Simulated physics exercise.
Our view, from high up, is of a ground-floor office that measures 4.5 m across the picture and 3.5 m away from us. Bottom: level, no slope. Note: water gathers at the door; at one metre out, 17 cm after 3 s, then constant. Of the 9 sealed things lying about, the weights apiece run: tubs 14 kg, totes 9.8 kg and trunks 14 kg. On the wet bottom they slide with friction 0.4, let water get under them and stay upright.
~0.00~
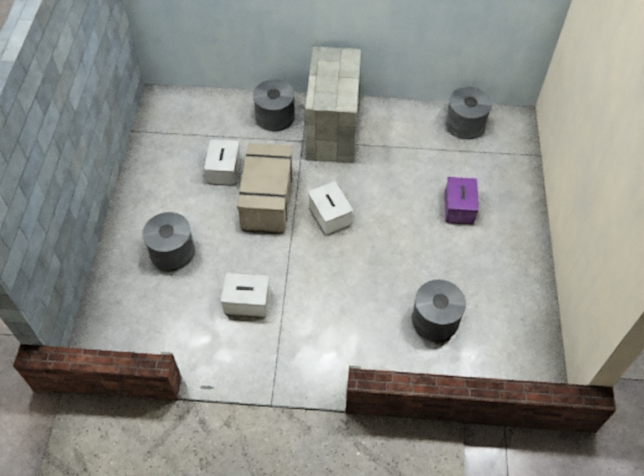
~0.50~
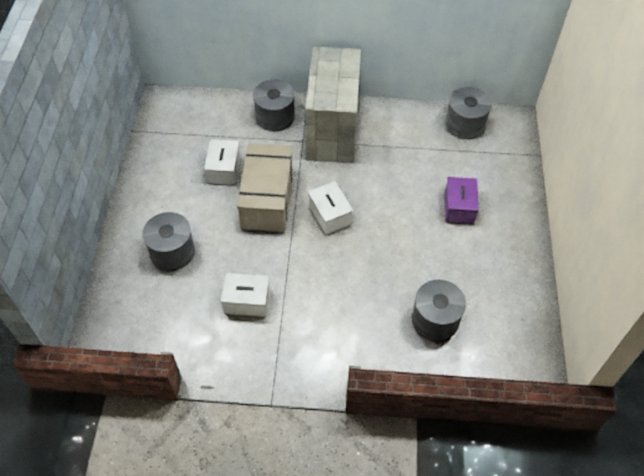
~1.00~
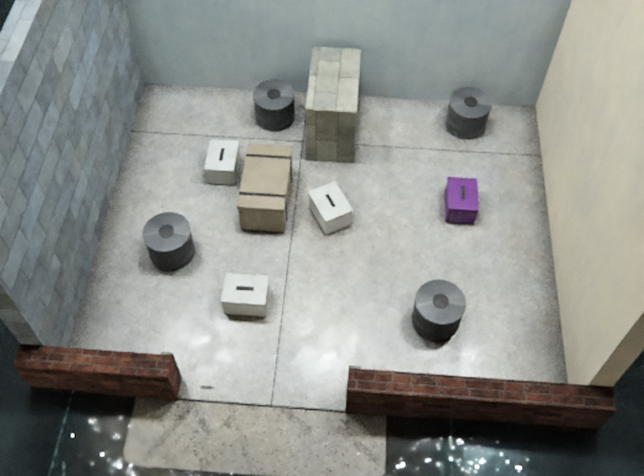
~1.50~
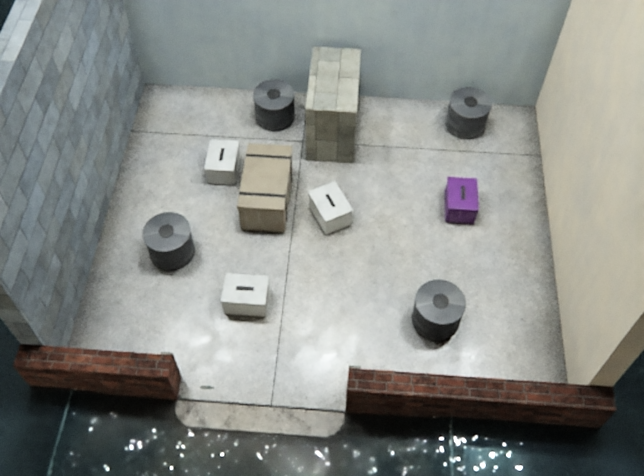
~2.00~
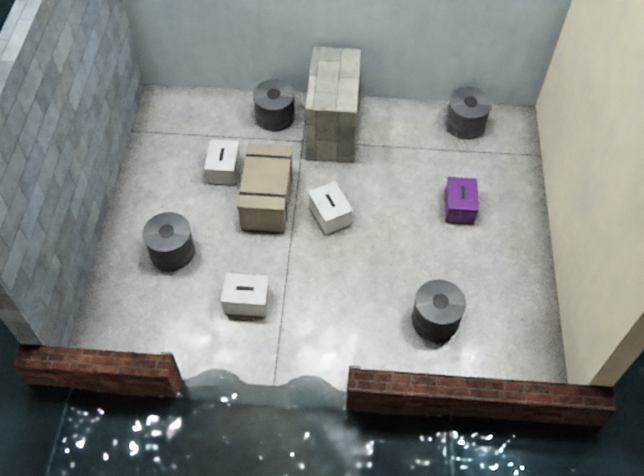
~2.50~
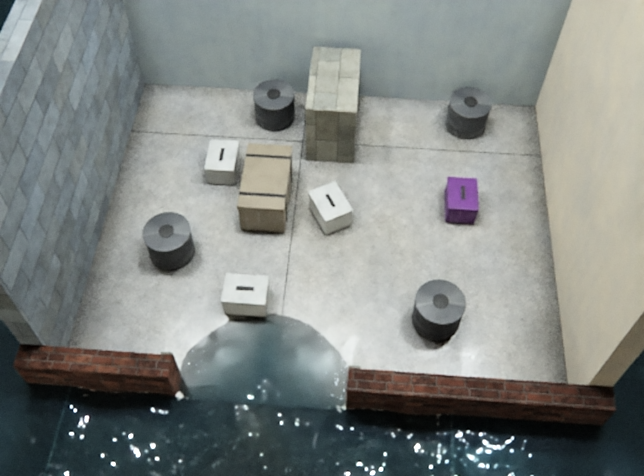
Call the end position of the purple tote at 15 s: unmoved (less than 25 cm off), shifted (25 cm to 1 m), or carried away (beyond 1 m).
Carried away.
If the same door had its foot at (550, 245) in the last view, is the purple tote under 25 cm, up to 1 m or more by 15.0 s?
With that change, the purple tote travels a long distance.
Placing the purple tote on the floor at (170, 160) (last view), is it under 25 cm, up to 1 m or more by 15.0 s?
Looks like it is swept a long way.
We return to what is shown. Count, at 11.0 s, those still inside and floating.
7.
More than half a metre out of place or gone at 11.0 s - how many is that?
4.
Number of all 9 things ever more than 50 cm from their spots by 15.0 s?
I count 7 of them.
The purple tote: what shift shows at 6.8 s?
I'd put it at around 5 cm.
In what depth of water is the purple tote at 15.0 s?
I'd put it at about 9 cm.
After 3.5 s the purple tote is near (463, 193), 0.0 m from its start, aground; 0 afloat.
After 6.8 s the purple tote is near (468, 193), 0.1 m from its start, aground; 1 afloat.
After 11.0 s the purple tote is near (486, 203), 0.2 m from its start, afloat; 7 afloat.
After 15.0 s the purple tote is near (450, 326), 1.5 m from its start, afloat; 8 afloat.
